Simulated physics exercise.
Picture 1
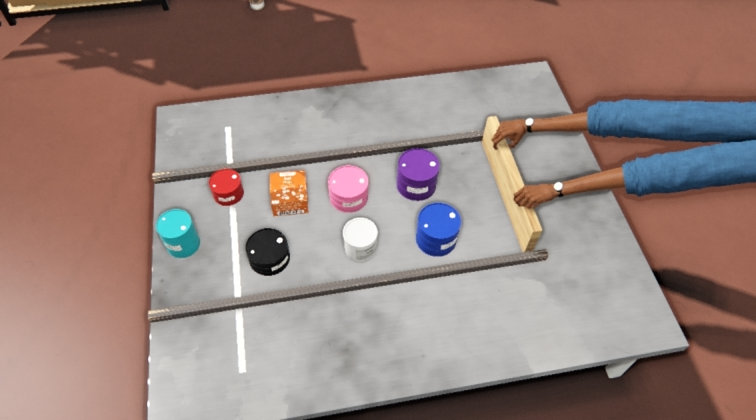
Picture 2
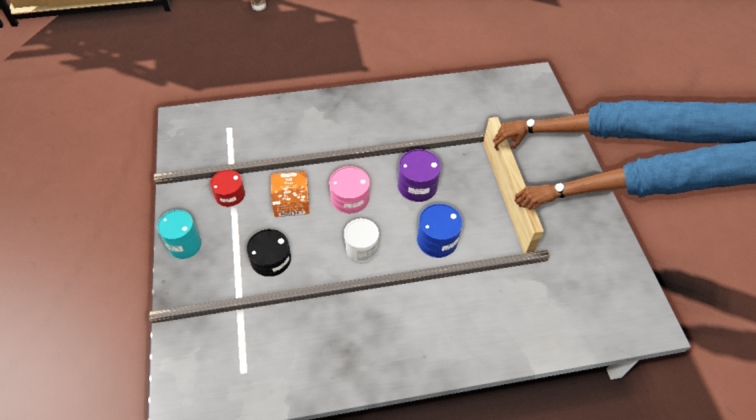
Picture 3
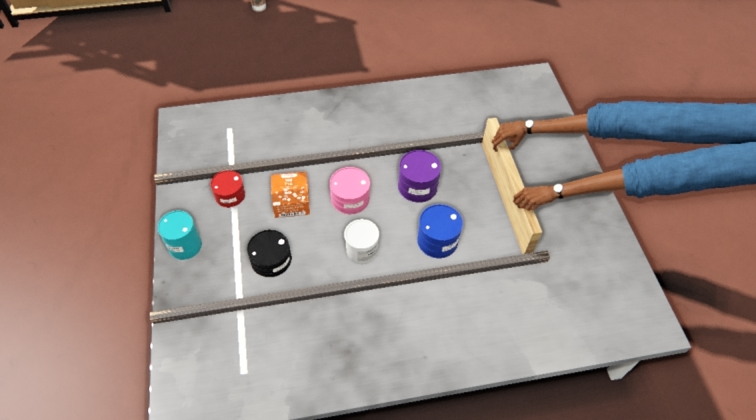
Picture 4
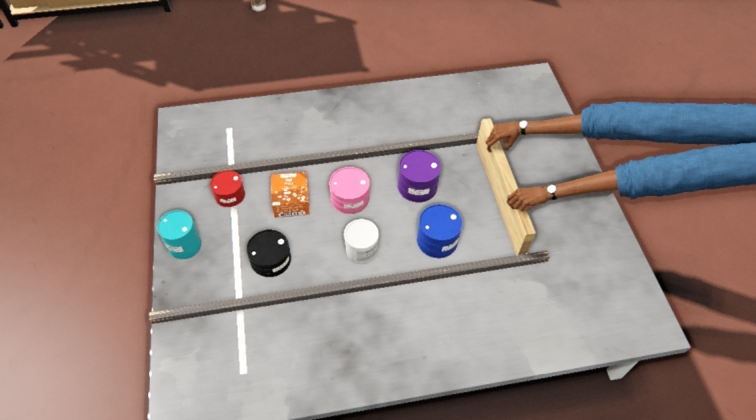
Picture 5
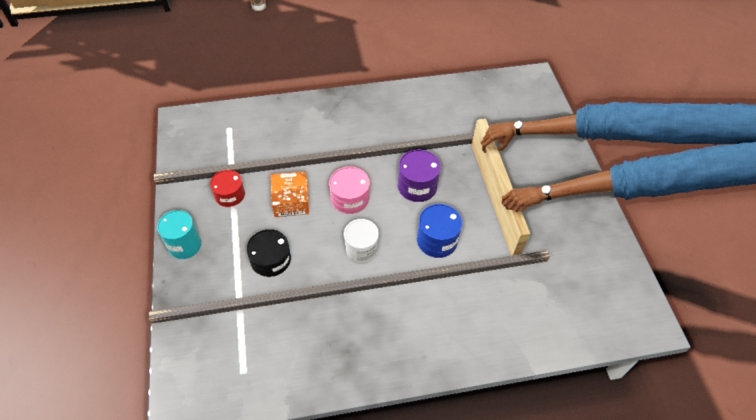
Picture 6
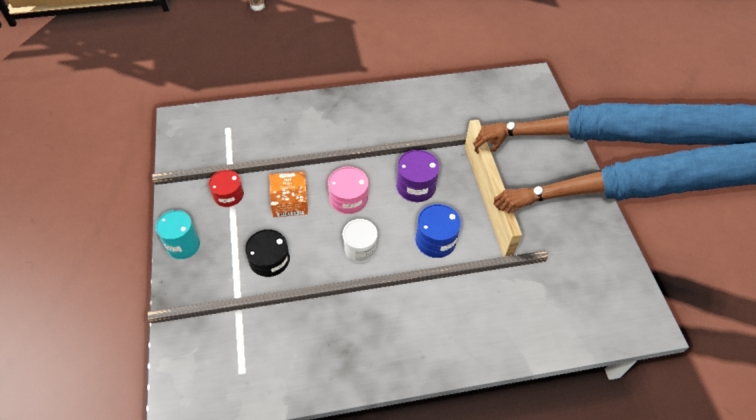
Wooden plank held by two hands edging slightly left between two rails towards colourful canisters, which stay still on a grey deck.
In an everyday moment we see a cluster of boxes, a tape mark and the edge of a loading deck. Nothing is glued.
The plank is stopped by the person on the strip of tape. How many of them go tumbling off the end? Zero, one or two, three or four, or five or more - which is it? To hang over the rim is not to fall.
The right band is one or two.
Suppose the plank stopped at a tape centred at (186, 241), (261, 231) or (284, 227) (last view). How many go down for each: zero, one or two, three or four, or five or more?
Result per tape, in order - five or over / not one / no fall at all.
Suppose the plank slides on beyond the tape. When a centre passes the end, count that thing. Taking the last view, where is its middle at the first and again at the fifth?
The middle sits near (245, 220) at the first moment and near (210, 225) at the second.
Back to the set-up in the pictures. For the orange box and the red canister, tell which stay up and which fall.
One by one: The orange box stays aboard, the red canister ends up off.
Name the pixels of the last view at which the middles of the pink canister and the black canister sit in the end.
I'd put one close to (199, 242) and the other close to (155, 258).
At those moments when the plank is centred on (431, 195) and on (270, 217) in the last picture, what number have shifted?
Tally: 2; 8.
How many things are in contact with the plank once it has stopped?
It ends up touching 2.
Early on, none off yet; turquoise canister at rest near (179, 235); red canister at rest near (227, 189); black canister at rest near (268, 253).
A while later, none off yet; turquoise canister at rest near (179, 235); red canister travelled a little near (218, 187); black canister travelled a little near (255, 254).
Further along, none off yet; turquoise canister travelled a little near (167, 230); red canister travelled about its own width near (190, 186); black canister travelled well along near (188, 258).
Finally, the number that fall off is one or two; lost, red canister.
